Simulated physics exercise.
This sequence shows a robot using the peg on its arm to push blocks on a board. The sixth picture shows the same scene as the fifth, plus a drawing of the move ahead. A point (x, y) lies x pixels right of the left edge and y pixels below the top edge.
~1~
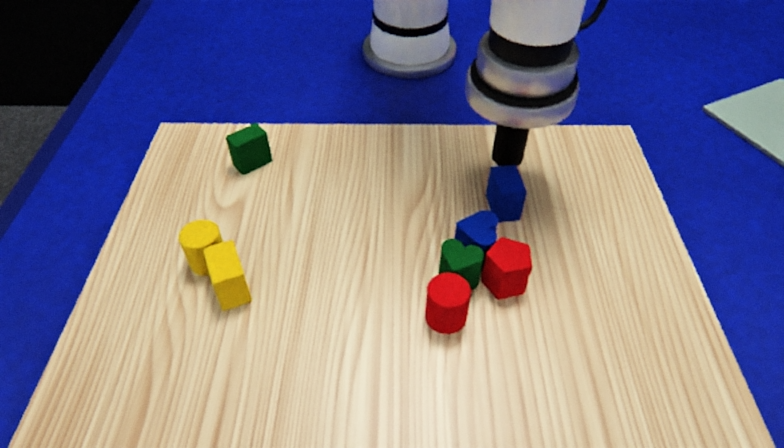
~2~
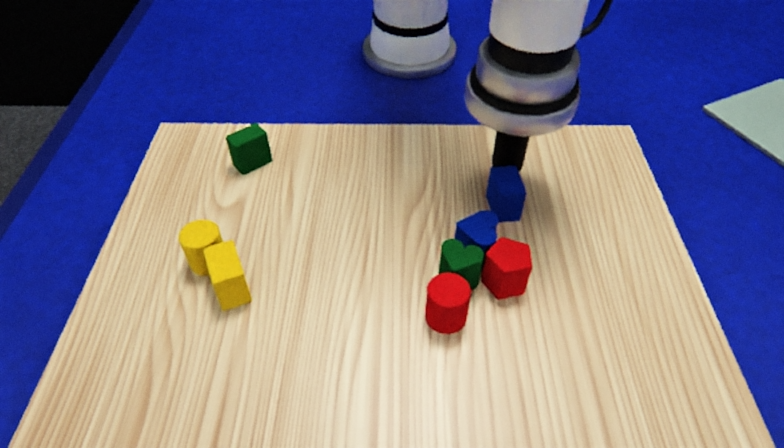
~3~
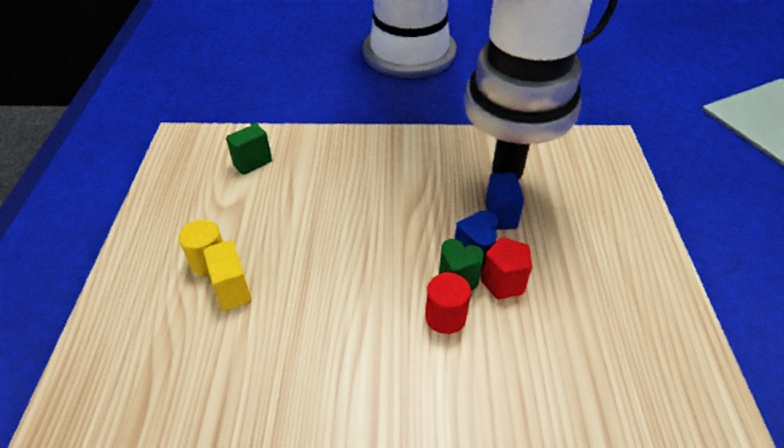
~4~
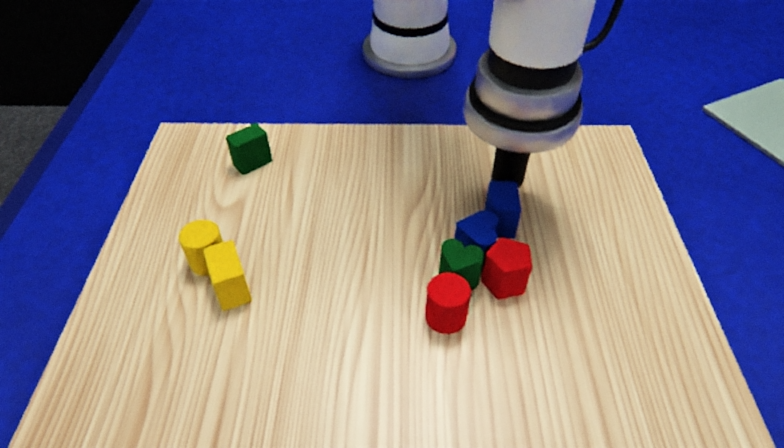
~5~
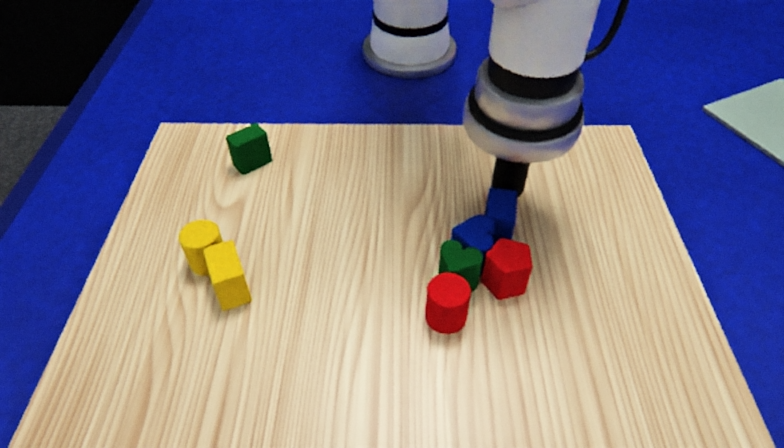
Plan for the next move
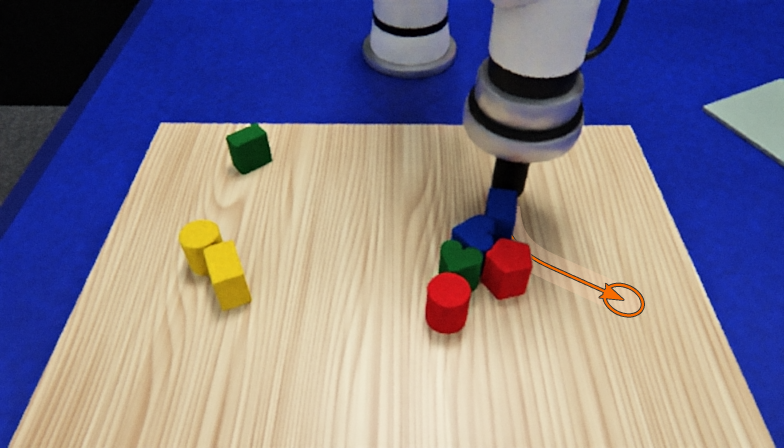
The robot arm's black peg, behind a blue block on the wooden board, moves slightly toward the viewer and pushes that block forward. The block closes the small gap to the blue heart beside the red pentagon and nudges it slightly left, while the yellow blocks stay still.
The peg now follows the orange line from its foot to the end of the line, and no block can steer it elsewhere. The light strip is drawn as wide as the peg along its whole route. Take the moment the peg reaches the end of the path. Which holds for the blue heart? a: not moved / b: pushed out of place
Option b.
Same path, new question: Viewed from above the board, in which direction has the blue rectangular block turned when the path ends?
Clockwise, looking down.
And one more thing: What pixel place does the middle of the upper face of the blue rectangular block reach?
It should be at about (485, 226).
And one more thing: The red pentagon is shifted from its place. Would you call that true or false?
False
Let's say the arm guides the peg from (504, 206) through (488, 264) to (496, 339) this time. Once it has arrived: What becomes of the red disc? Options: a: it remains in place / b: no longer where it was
Letter b.
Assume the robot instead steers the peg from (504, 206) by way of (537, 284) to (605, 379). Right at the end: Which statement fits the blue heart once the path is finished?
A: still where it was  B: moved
My pick is B.
Drawn move, from (504, 206) by way of (517, 245) and (566, 274) to (623, 300).
What follows on the original path. One third of the way, peg (522, 229); red disc (446, 300); green heart (445, 265); blue heart (450, 239), turned 30° anticlockwise; blue rectangular block (485, 226), turned 75° clockwise.
Two thirds of the way, peg (572, 258); red disc (446, 300); green heart (445, 265); blue heart (450, 239), turned 30° anticlockwise; blue rectangular block (485, 226), turned 75° clockwise.
At the end, peg (632, 284); red disc (446, 300); green heart (445, 265); blue heart (450, 239), turned 30° anticlockwise; blue rectangular block (485, 226), turned 75° clockwise; red pentagon still.
